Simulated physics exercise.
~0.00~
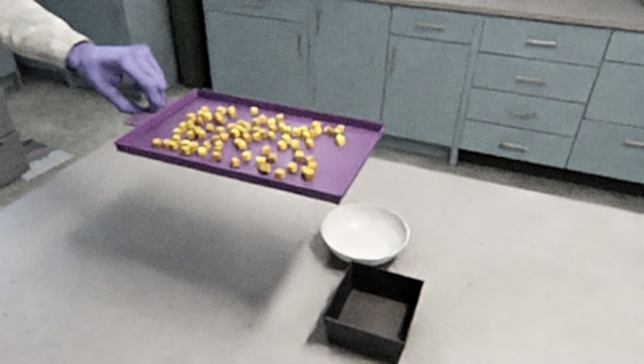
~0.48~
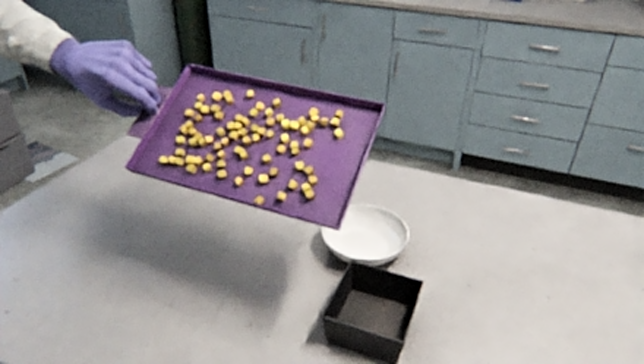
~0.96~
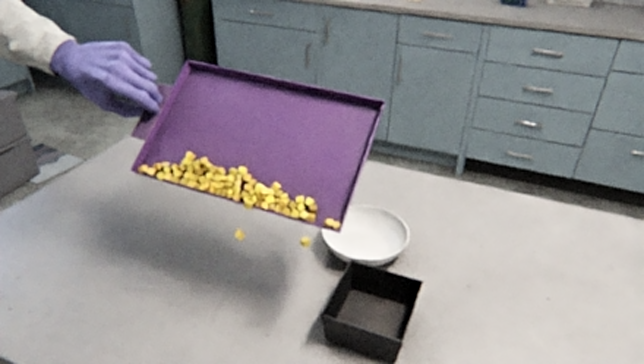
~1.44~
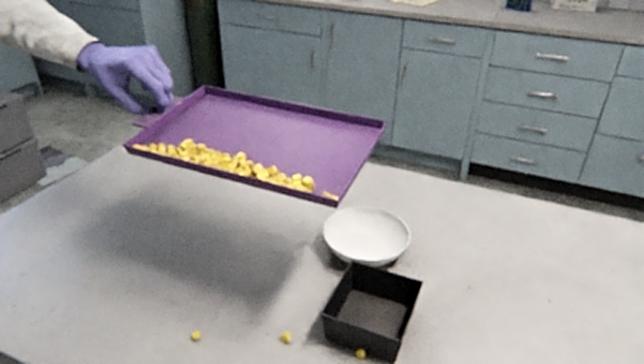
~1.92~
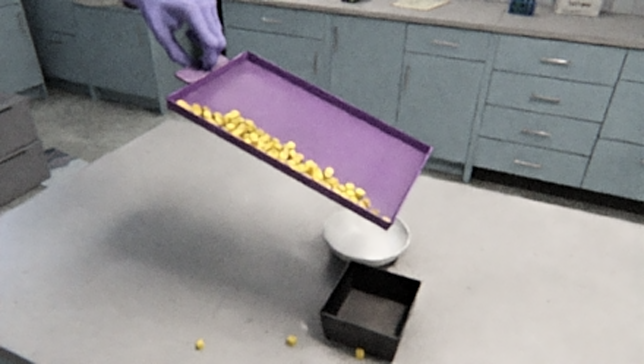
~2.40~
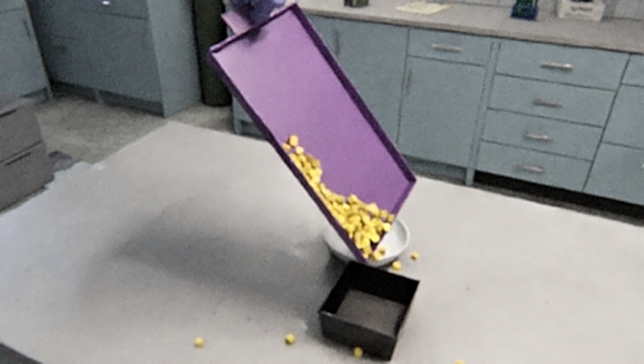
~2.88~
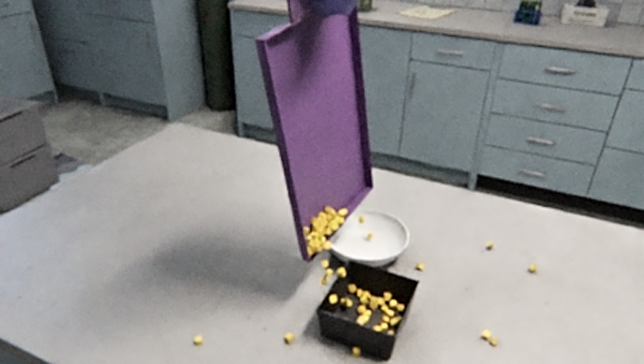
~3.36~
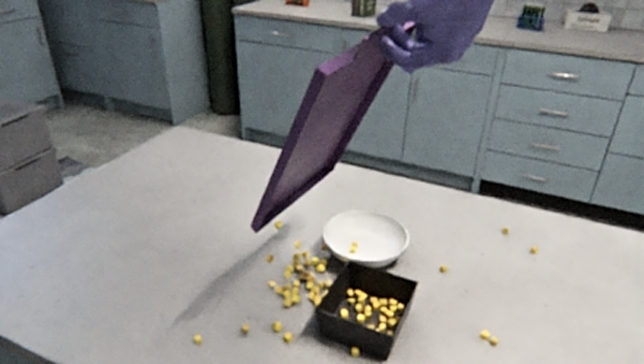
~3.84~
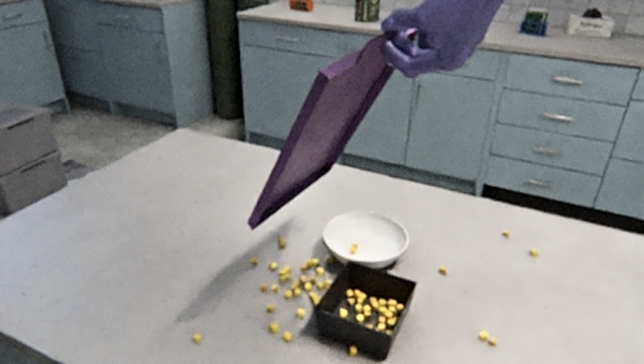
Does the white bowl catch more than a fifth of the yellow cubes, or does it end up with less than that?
The white bowl ends up with less than a fifth, as it is left almost empty. The black tin and the table around the containers each end up with more than a fifth of the cubes.
